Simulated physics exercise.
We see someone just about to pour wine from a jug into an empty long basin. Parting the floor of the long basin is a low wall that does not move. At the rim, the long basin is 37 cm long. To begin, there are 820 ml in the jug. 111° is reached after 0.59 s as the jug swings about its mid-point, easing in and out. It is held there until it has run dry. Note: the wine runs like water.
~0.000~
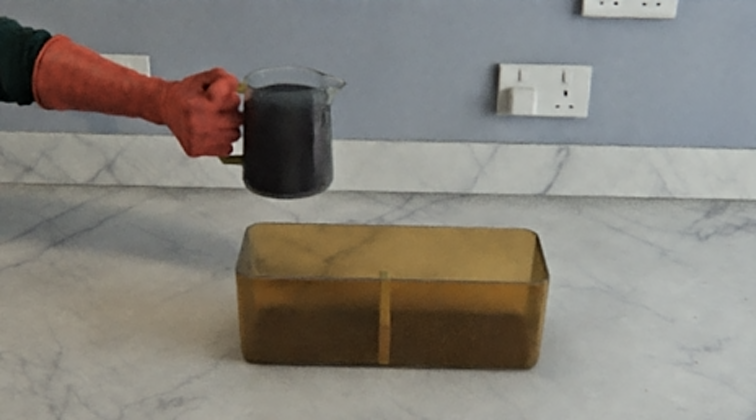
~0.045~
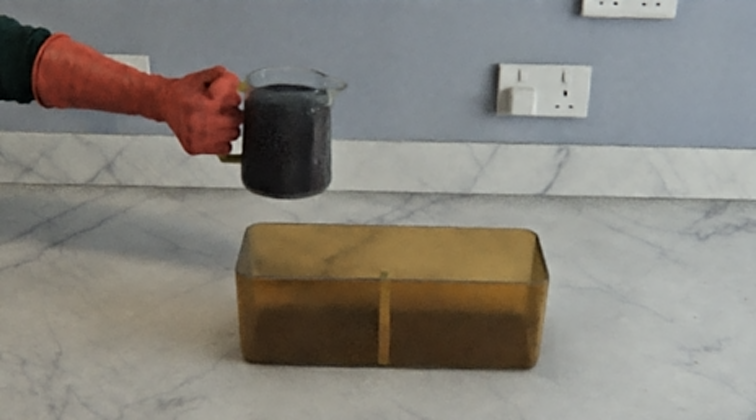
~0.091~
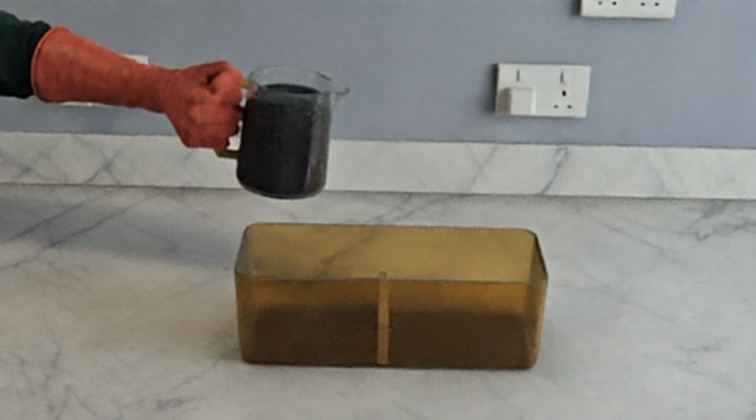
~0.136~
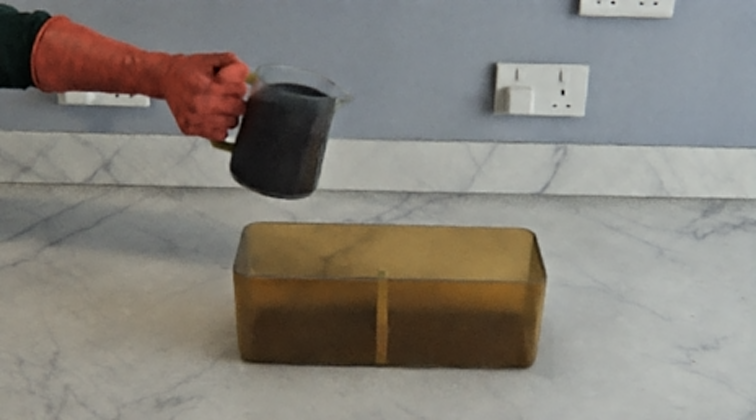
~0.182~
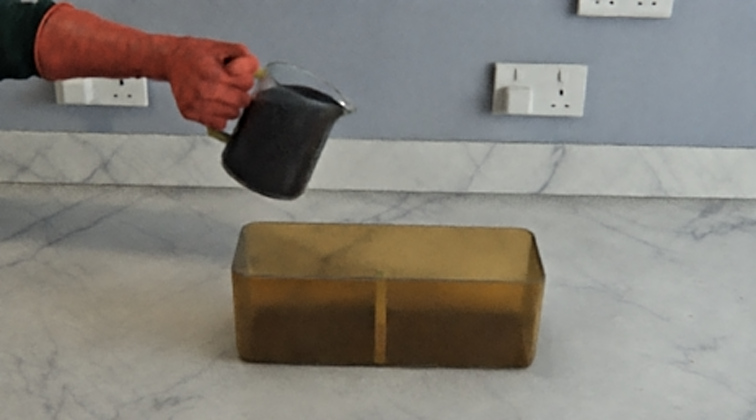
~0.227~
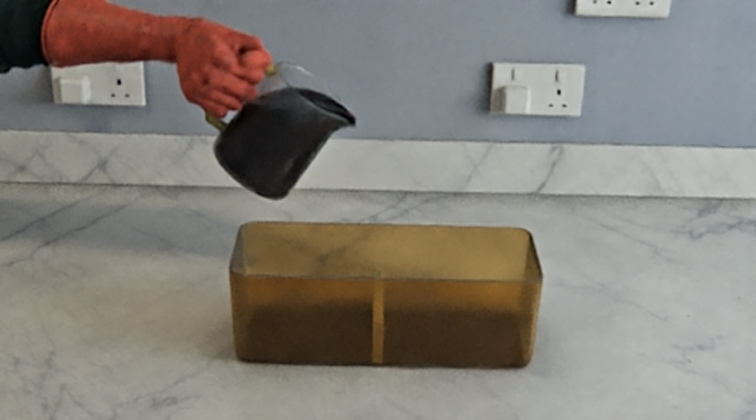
A red-gloved hand holding a glass jug of dark liquid above a divided amber basin, gradually tilting it to the right.
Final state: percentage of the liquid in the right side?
Approximately 76 %.
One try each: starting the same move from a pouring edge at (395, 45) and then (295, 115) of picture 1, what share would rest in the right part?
90 per cent first, 5 per cent second.
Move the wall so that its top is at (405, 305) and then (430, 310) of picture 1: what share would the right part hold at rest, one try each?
Respectively 40 and 10 %.
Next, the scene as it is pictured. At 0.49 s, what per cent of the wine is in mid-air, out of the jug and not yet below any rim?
I'd put it at about 26 percent.
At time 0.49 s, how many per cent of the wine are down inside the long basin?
Near 14 in a hundred.
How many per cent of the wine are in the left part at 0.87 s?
I'd say near 18 percent.
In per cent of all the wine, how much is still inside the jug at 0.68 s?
Roughly 16 per cent.
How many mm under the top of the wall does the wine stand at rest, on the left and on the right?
Some 48 mm on the left and 30 mm on the right.
After 0.49 s the tilt is 103° and 60 per cent is still to pour, 0 is left of the wall and 15 right of it.
After 0.68 s the tilt is 111° and 16 per cent is still to pour, 10 is left of the wall and 56 right of it.
After 0.87 s the tilt is 111° and 3 per cent is still to pour, 18 is left of the wall and 74 right of it.
After 1.09 s the tilt is 111° and 0 per cent is still to pour, 23 is left of the wall and 76 right of it.
In the end 23 per cent lies left of the wall, 76 right of it and 1 outside.
